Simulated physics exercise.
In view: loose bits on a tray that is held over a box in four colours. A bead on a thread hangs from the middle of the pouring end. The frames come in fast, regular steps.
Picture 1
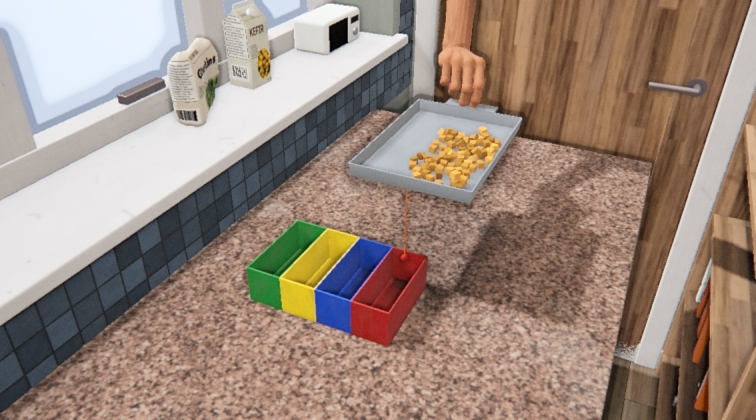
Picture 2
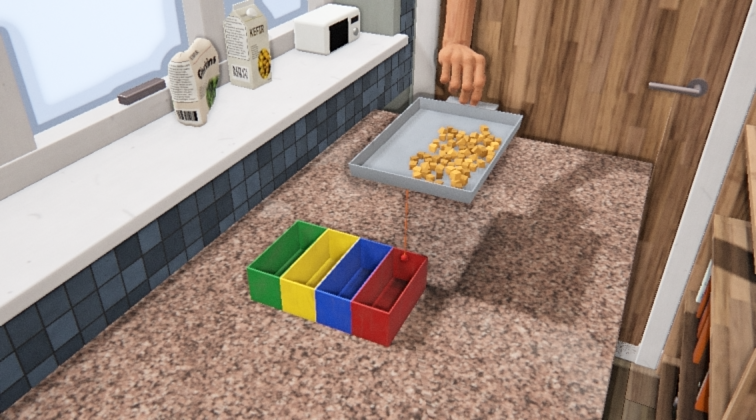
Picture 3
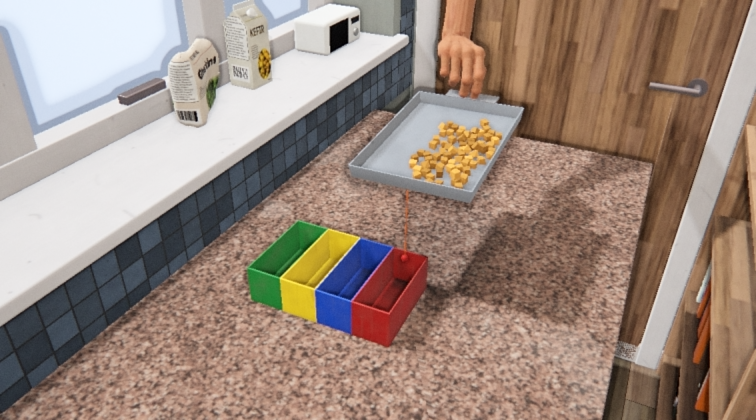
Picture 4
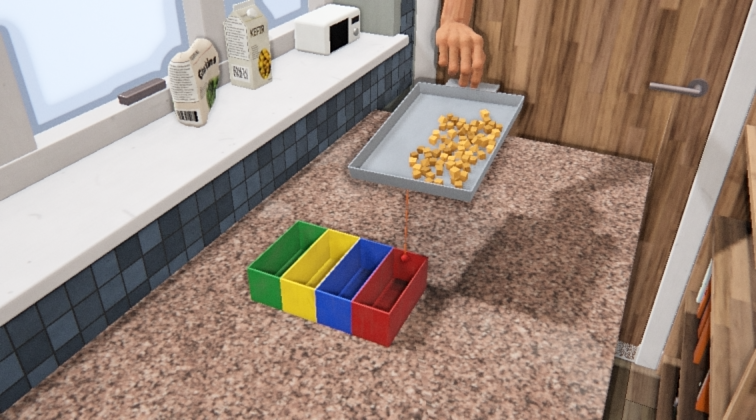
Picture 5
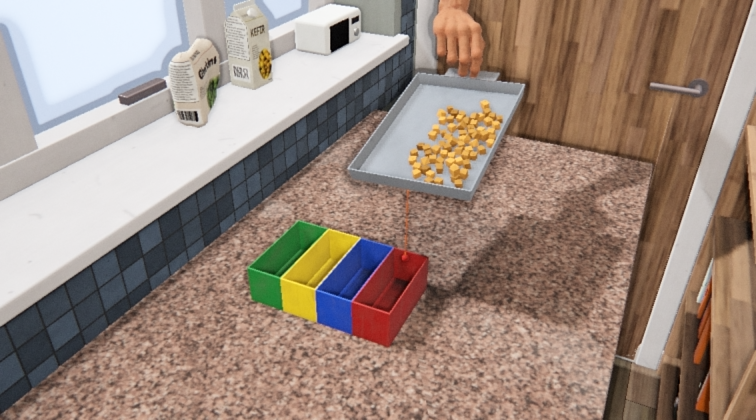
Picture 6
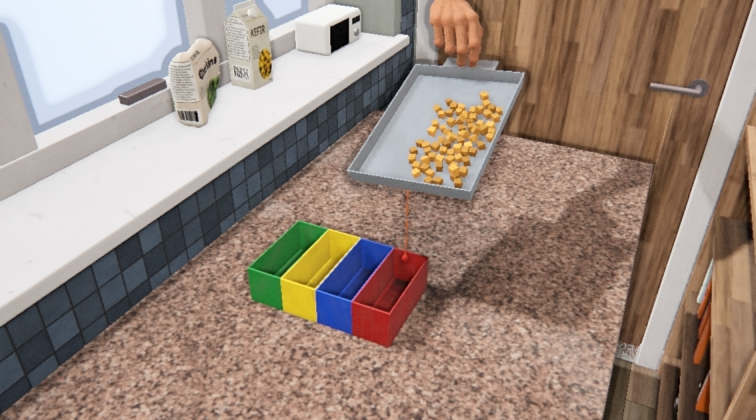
A hand at the far end of a gray tray of golden croutons slowly raised that end, tilting the tray more and more toward a green, yellow, blue and red box on the speckled counter.
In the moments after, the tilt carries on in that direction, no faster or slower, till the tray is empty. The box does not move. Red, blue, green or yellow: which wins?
Most goes to the blue cell.
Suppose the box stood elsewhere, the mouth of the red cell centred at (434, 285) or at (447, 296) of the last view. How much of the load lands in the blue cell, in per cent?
First some 20, then 20 per cent.
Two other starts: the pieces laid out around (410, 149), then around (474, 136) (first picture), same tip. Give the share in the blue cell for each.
The first gives 40 %, the second 50 %.
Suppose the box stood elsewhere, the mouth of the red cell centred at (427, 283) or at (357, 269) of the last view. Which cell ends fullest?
The first try: That yellow cell. The second: The cell in red.
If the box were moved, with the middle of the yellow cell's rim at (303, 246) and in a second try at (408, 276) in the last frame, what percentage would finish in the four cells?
In turn 50 and 50 in a hundred.
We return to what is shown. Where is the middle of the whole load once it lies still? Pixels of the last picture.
At about (357, 310).
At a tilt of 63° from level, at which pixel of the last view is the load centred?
Close to (407, 166).
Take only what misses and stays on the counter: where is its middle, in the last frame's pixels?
Near (396, 375).
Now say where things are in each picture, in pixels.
Corners of the pouring end at (351, 163) and (470, 190), level; middle of the load at (461, 159), croutons; bead on its thread at (404, 258); green cell at (265, 286); yellow cell at (298, 297); blue cell at (333, 308); red cell at (370, 321), in the first frame.
Corners of the pouring end at (351, 163) and (471, 191), level; middle of the load at (461, 158), in the second frame.
Corners of the pouring end at (351, 164) and (470, 190), tipped barely, lowest at the left corner; middle of the load at (462, 155), in the third frame.
Corners of the pouring end at (351, 166) and (470, 190), tipped a little, lowest at the left corner; middle of the load at (462, 150), in the fourth frame.
Corners of the pouring end at (350, 168) and (470, 189), tipped a little, lowest at the left corner; middle of the load at (462, 146), in the fifth frame.
Corners of the pouring end at (350, 169) and (469, 189), tipped clearly, lowest at the left corner; middle of the load at (461, 141); green cell at (266, 286); yellow cell at (299, 297); blue cell at (334, 309); red cell at (371, 321), in the sixth frame.
Soon after the last picture, tray tipped steeply; all on the tray.
A little later, tray tipped past a quarter turn; nearly all on the tray; a stray few in the blue cell; a stray few falling or outside the box.
Later still, tray tipped past a quarter turn; about half in the blue cell; about a quarter in the red cell; a small part in the yellow cell; a stray few in the green cell; about a quarter falling or outside the box.
At rest, tray tipped past a quarter turn; about half in the blue cell; about a quarter in the red cell; a small part in the yellow cell; a stray few in the green cell; about a quarter outside the box.
